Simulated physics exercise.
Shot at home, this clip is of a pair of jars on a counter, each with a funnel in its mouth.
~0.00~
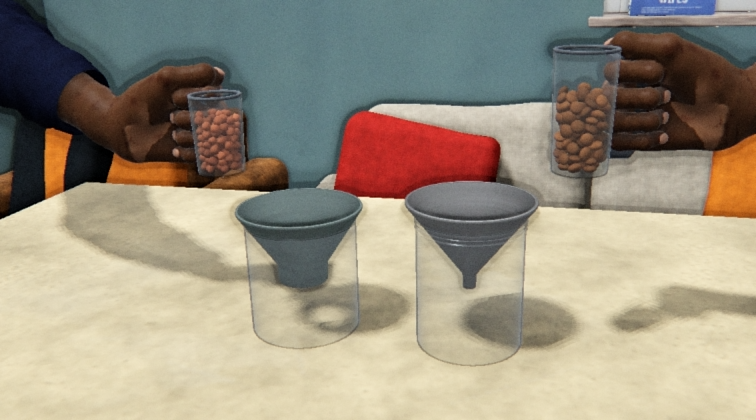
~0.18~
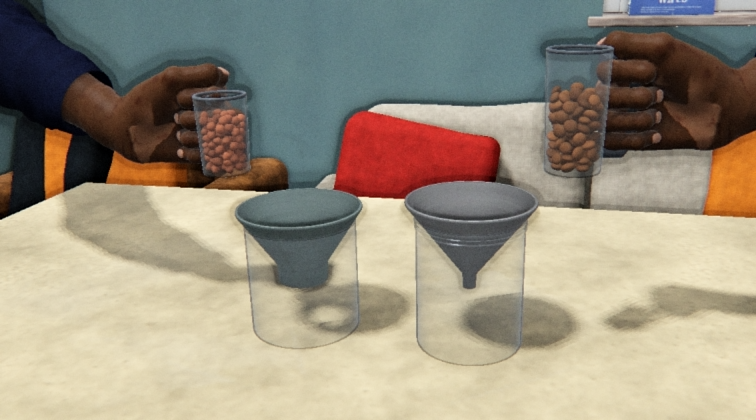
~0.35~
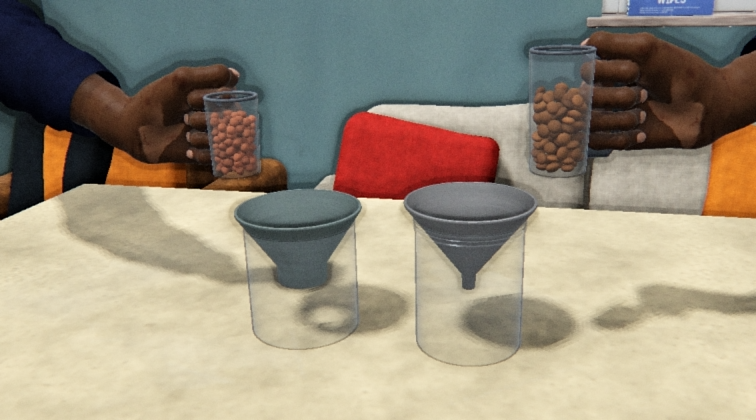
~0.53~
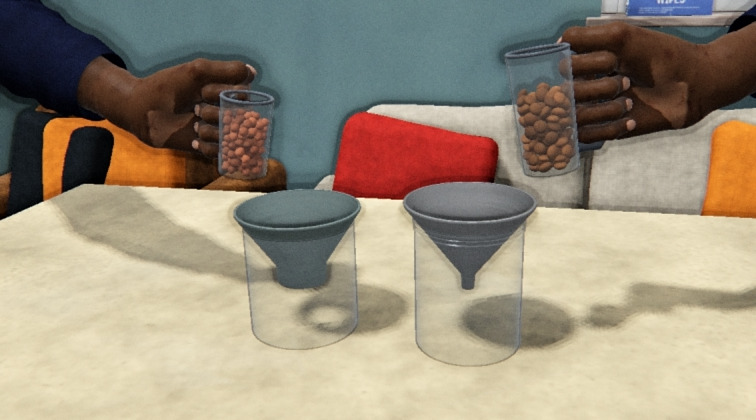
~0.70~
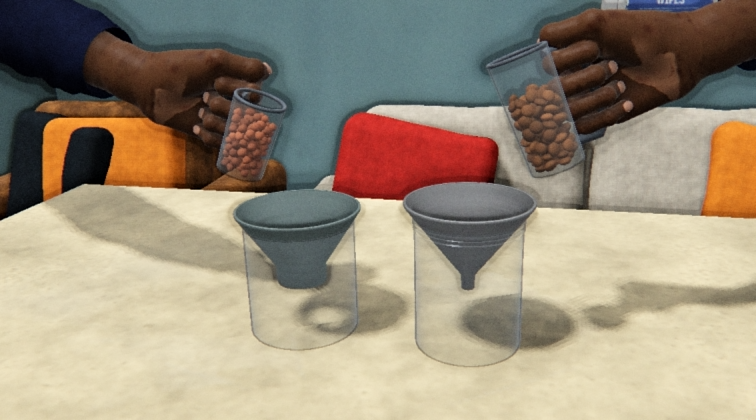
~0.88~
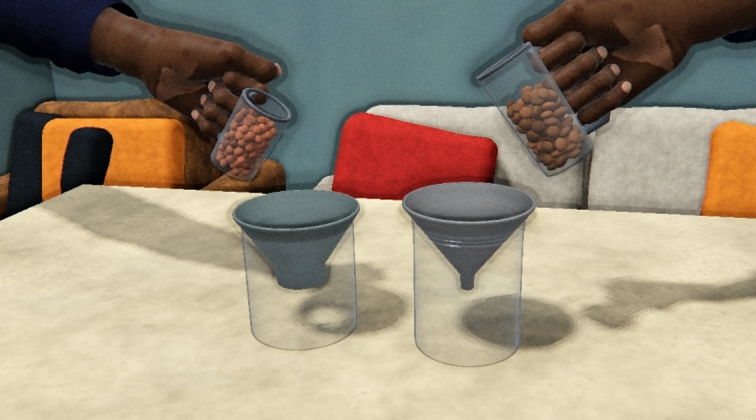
The clip shows two hands holding clear cups of small reddish and brown pieces above two funnels set in clear jars; the hands move the cups inward, then tilt them toward each other while the funnels stay still.
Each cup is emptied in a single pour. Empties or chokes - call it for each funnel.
Left: Empties, right: Chokes.
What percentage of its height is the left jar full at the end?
10 %, roughly.
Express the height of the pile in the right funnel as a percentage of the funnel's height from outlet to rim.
About 85 %.
After 1.27 s, left, all still in the cup; right, all still in the cup.
After 1.69 s, left, nearly all still in the cup, a stray few in or over the funnel; right, all still in the cup.
After 2.18 s, left, about a quarter still in the cup, about half in or over the funnel, about a third down in the jar; right, about a third still in the cup, about two thirds in or over the funnel.
At rest (2.8 s), left, all down in the jar; right, all stuck in the funnel, none down in the jar.
